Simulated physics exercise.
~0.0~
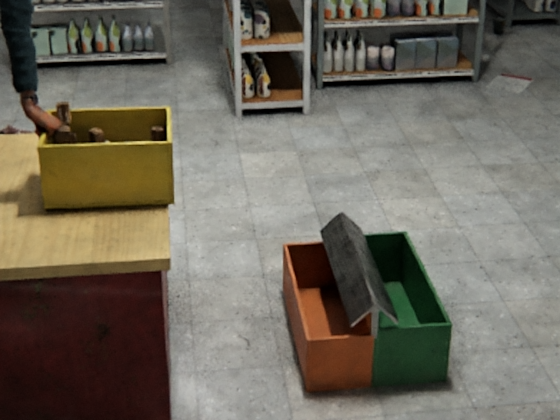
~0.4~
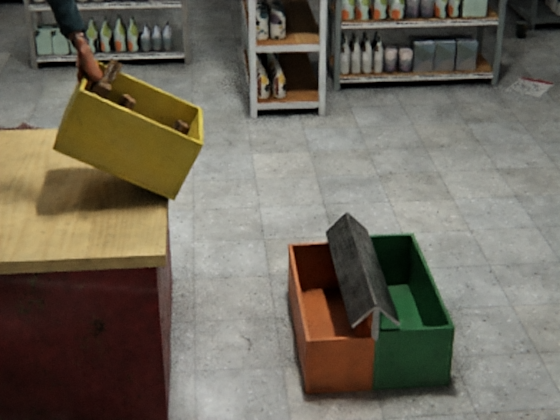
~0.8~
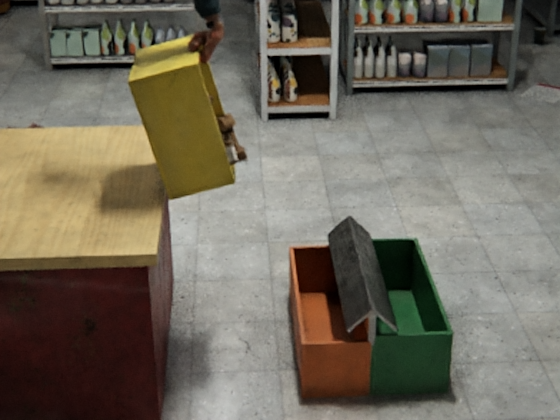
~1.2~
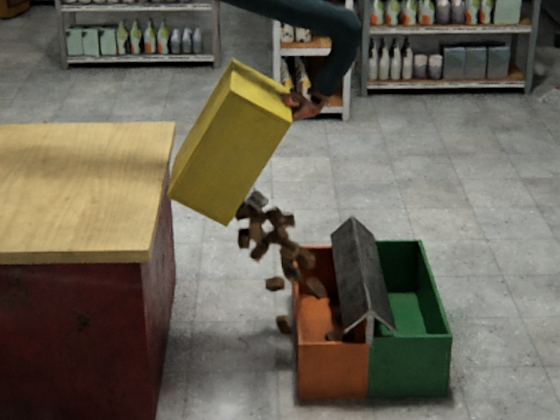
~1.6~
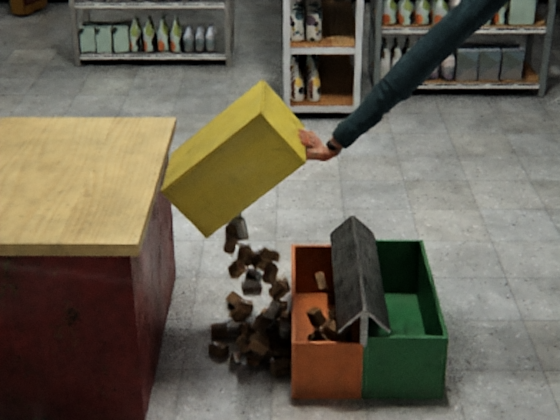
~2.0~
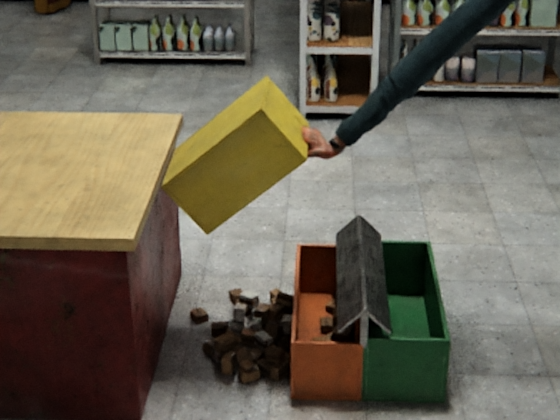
In a room with stocked shelves, a hand tipped a yellow crate off the right edge of a bench, spilling small brown chunks, and while some landed in the orange tote beside the green bin, most ended up heaped on the floor short of it.
